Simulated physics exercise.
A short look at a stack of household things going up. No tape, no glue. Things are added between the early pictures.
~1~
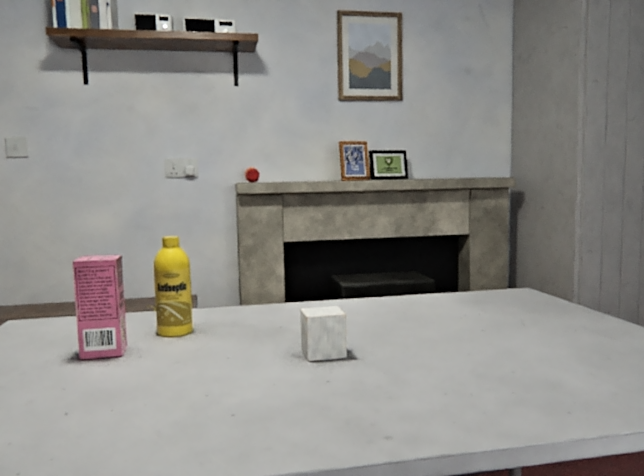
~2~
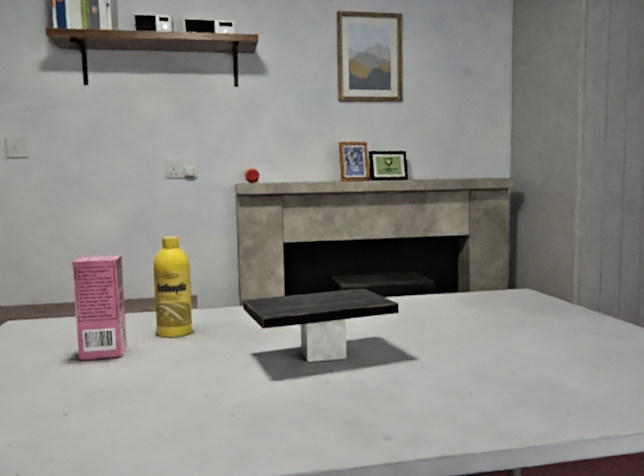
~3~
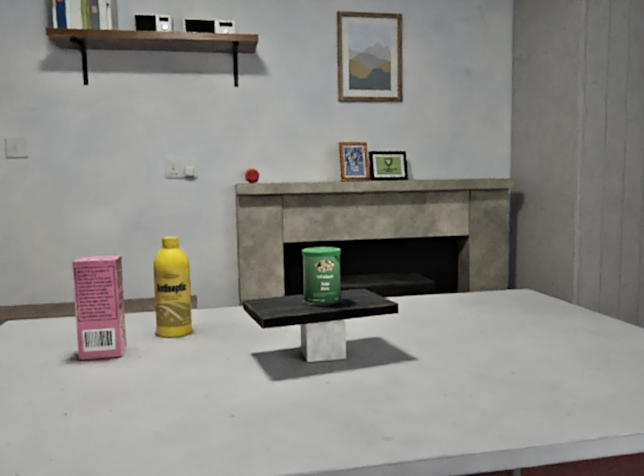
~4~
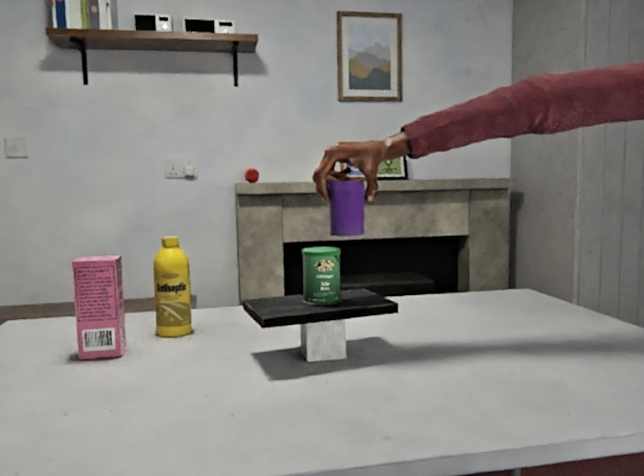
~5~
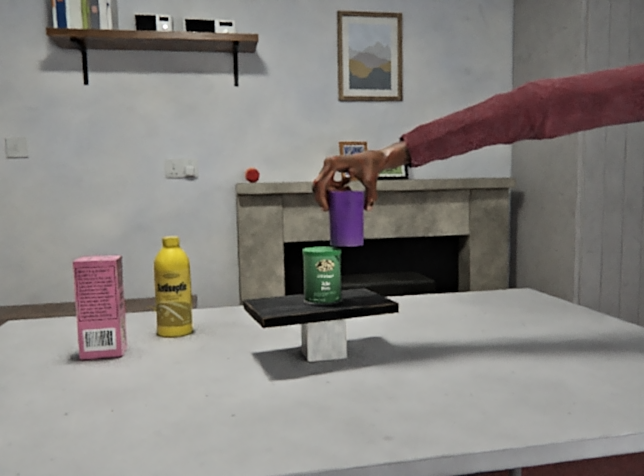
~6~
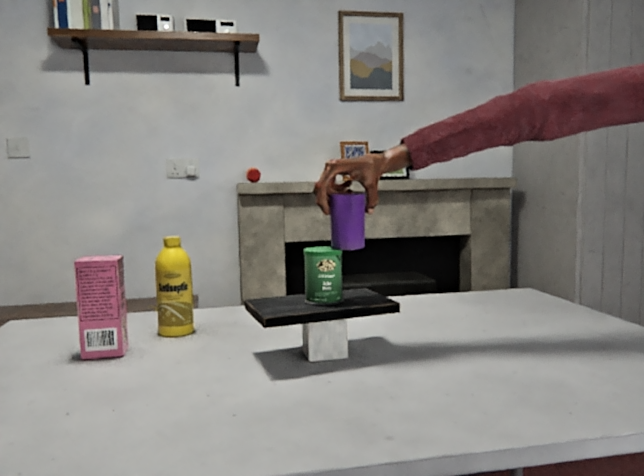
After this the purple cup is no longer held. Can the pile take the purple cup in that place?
As it turns out, it loses its balance.
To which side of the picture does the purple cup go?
To the right.
Then, 0.30 s on from there, purple cup now fallen.
Then, 0.40 s on from there, things are still on the move.
Then, 0.80 s on from there, nothing new.
Then, 2.20 s on from there, purple cup resting near (380, 281).
In the end, fallen, purple cup; the other 5 unmoved. At the end, from the last picture's camera, purple cup near (380, 280). The pile comes apart.
